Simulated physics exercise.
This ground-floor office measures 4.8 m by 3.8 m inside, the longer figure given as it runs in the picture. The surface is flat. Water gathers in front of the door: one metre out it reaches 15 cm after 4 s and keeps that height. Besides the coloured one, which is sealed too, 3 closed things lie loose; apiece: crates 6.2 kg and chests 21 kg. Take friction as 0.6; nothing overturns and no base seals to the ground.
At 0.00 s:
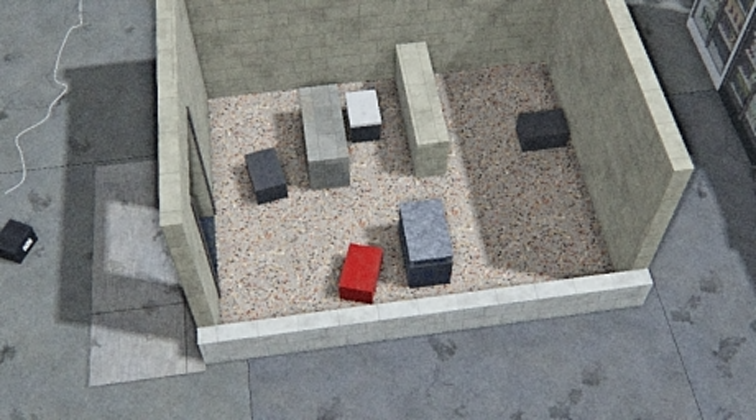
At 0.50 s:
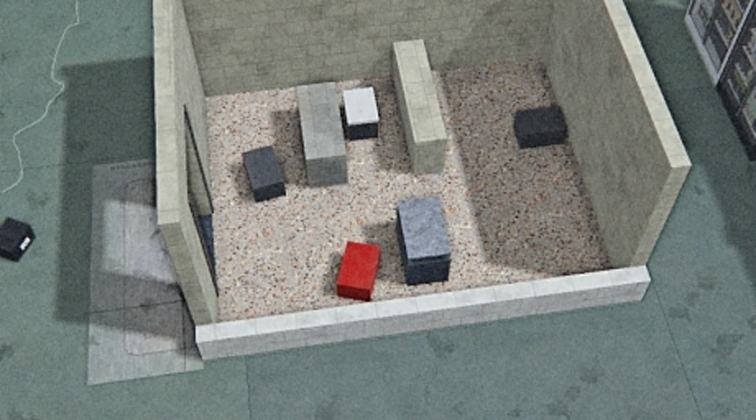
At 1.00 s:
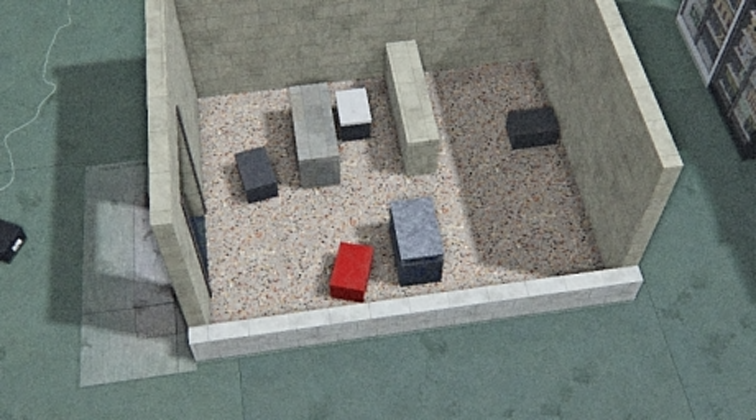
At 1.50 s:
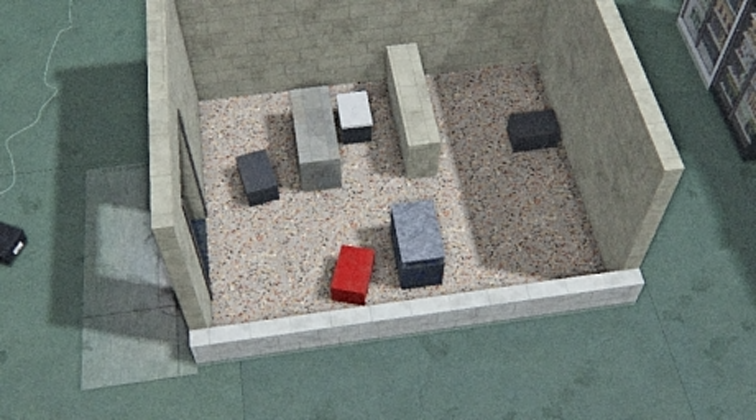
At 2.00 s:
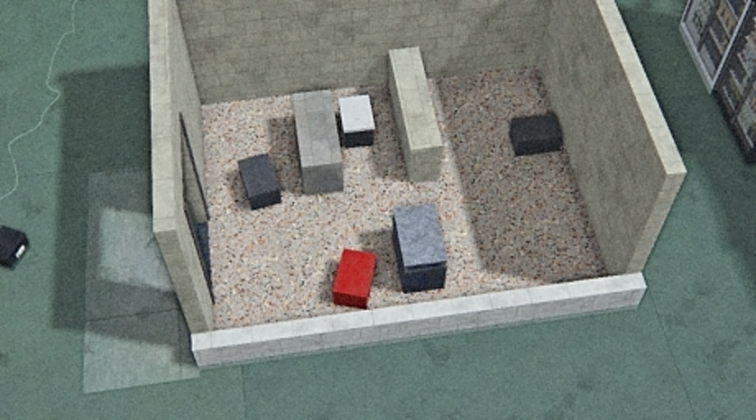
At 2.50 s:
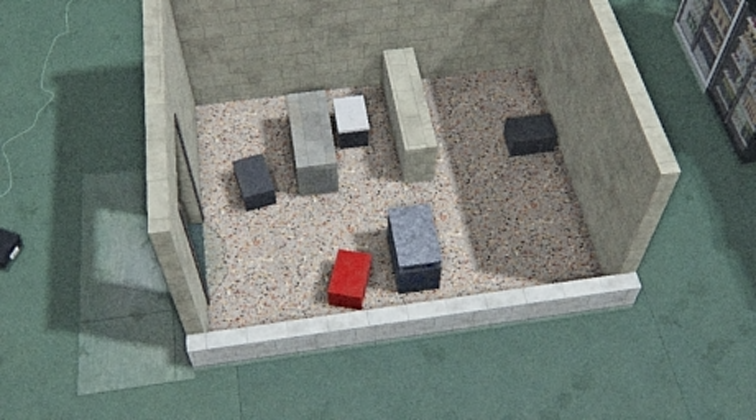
Red crate and other boxes sitting still in a roofless room as greenish water covers the ground outside, then enters the doorway.
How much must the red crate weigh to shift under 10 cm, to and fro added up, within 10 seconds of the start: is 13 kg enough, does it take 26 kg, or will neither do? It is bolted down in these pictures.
For it, only the higher weight holds it.
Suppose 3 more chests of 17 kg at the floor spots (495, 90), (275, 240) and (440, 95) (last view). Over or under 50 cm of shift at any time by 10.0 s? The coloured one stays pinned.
In turn: Less, more, under.
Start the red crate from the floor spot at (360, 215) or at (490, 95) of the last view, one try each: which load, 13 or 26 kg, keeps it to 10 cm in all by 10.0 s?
In turn: It takes the larger; either load holds.
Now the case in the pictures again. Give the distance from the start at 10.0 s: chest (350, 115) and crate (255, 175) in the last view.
In that order: 0 cm, 80 cm.
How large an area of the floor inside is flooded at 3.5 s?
About 1.5 m2.
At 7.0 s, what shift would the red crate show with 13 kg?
About 30 cm.
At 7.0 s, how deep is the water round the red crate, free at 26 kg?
Roughly 5 cm.
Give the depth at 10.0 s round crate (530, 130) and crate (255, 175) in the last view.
About 3 and 3 cm.
After 3.5 s the red crate would be 0 cm from its start with 13 kg and 0 cm from its start with 26 kg; 0 cm of water round it then.
After 4.5 s the red crate would be 0 cm from its start with 13 kg and 0 cm from its start with 26 kg; 3 cm of water round it then.
After 7.0 s the red crate would be 32 cm from its start with 13 kg and 0 cm from its start with 26 kg; 5 cm of water round it then.
After 10.0 s the red crate would be 43 cm from its start with 13 kg and 0 cm from its start with 26 kg; 6 cm of water round it then.
